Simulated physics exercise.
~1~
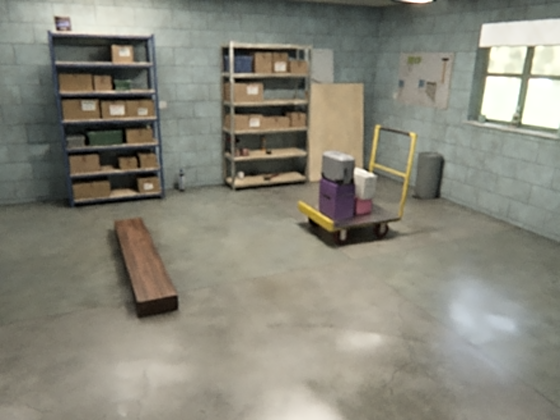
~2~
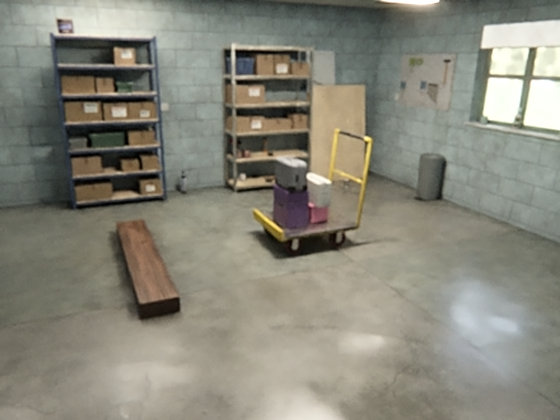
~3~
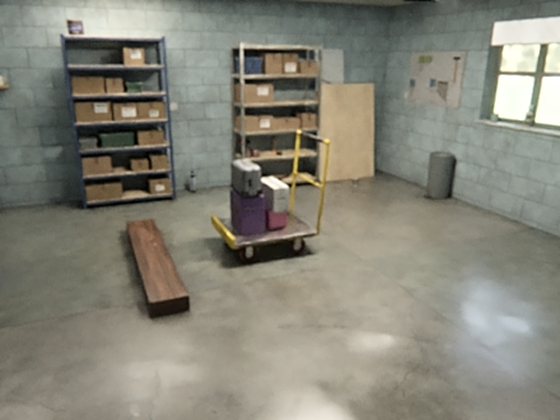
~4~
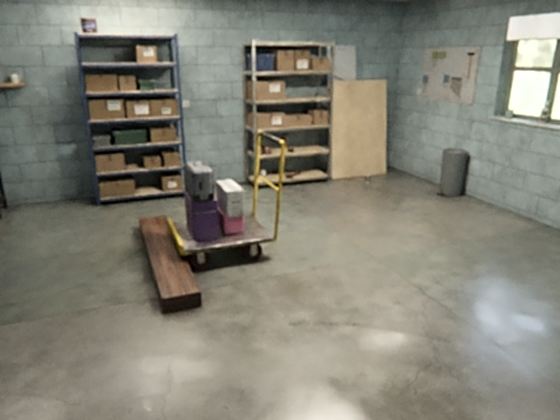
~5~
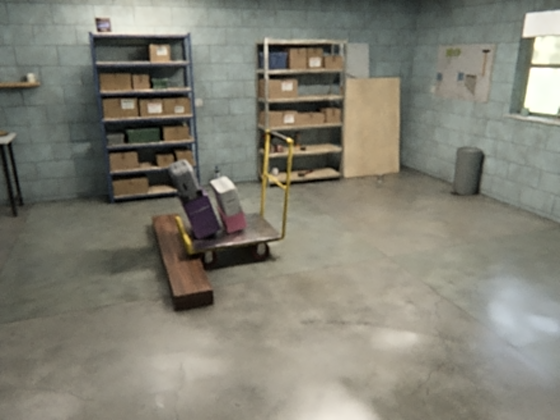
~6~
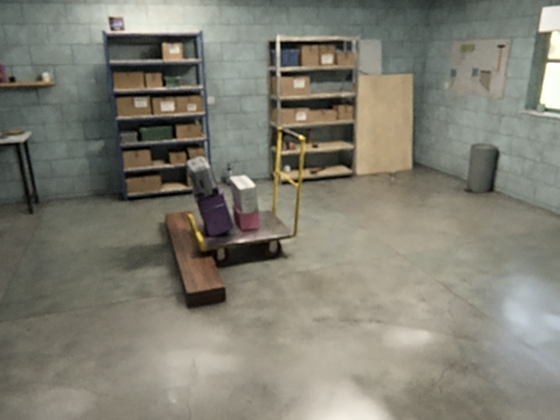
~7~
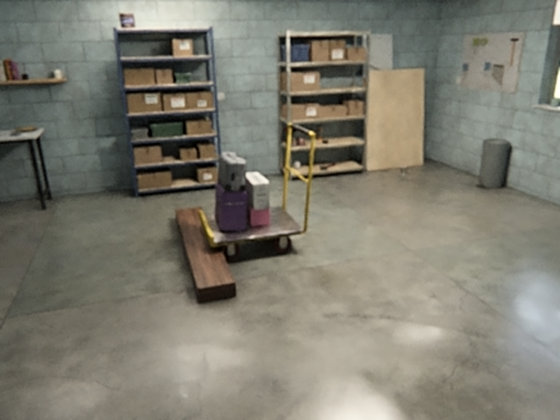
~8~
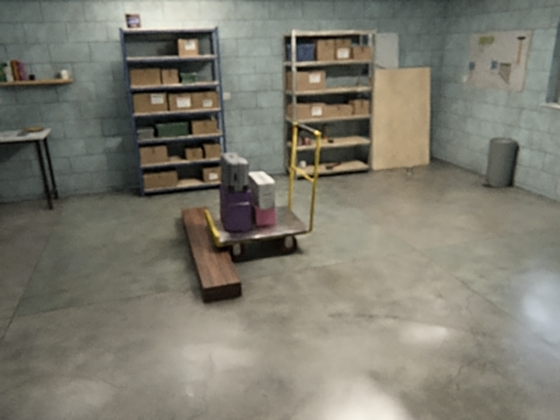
A loaded trolley rolls left into a wooden beam, and its boxes tip, then settle upright aboard.
